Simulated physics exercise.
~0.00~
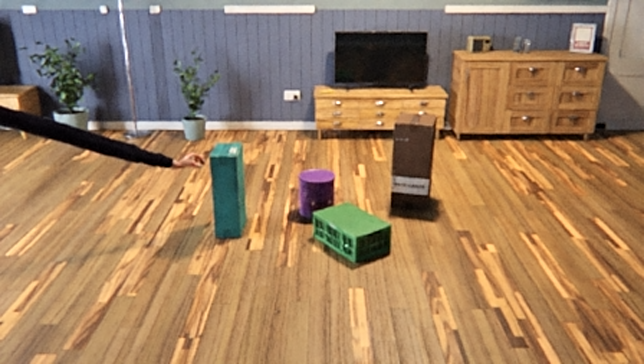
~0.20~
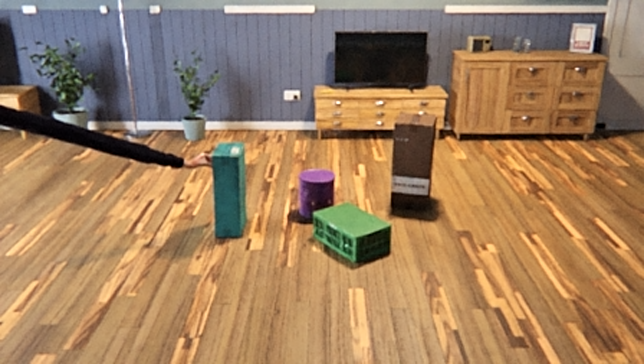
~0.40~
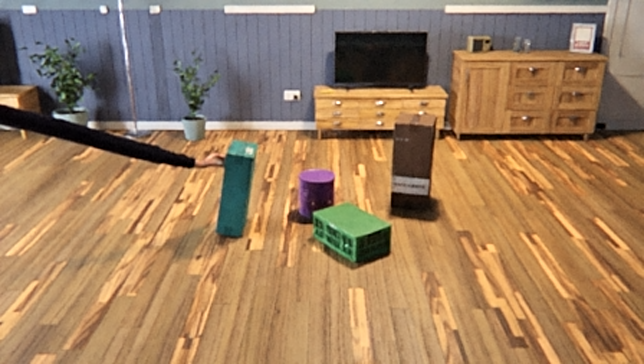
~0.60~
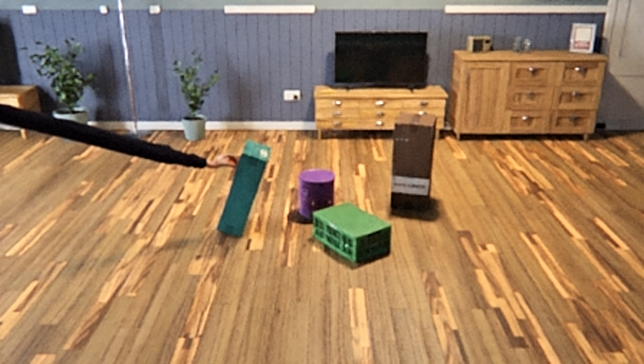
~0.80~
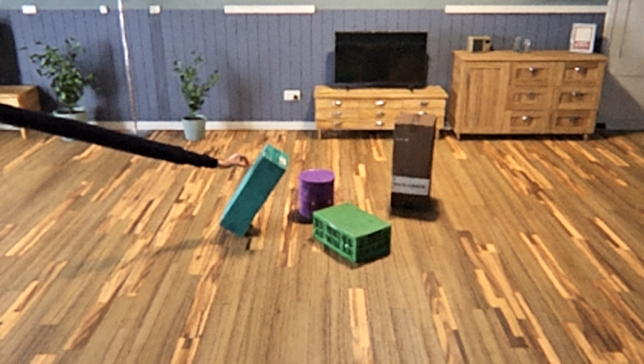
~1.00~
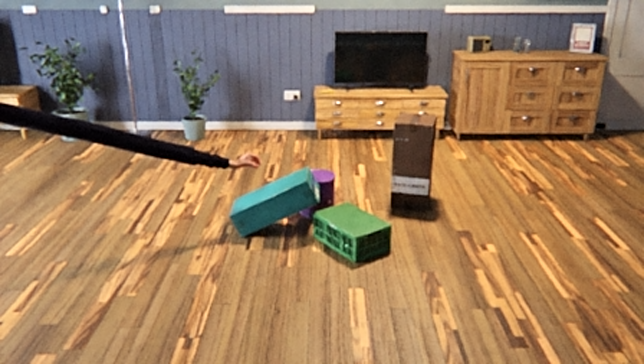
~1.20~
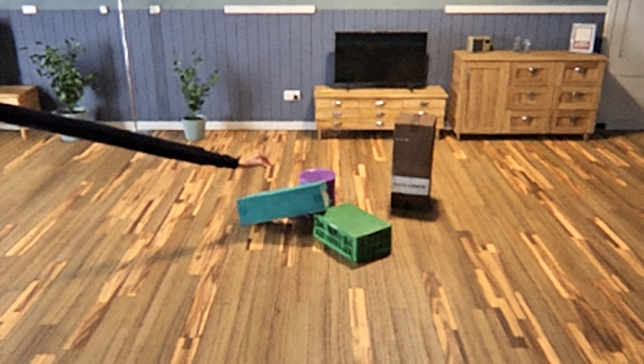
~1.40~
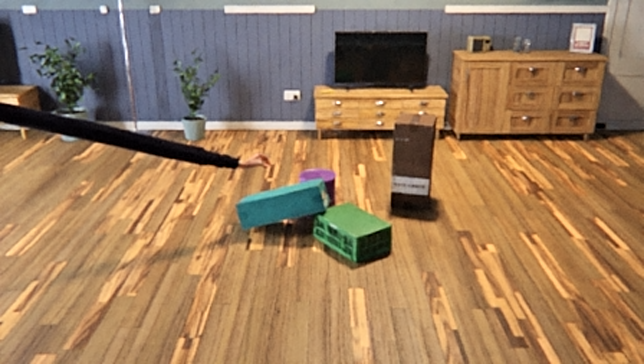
A tall turquoise box stands upright on a wooden floor, to the left of a purple pail, a green crate and a brown box, as a dark-sleeved arm reaches in from the left. The pointing hand meets the box near its top and pushes it to the right. The box leans a little, then tilts further as the hand keeps moving. It topples over toward the pail and crate, leaving the hand behind. The box swings slightly and ends up lying on its side by the pail and crate, while the other things stay in place.
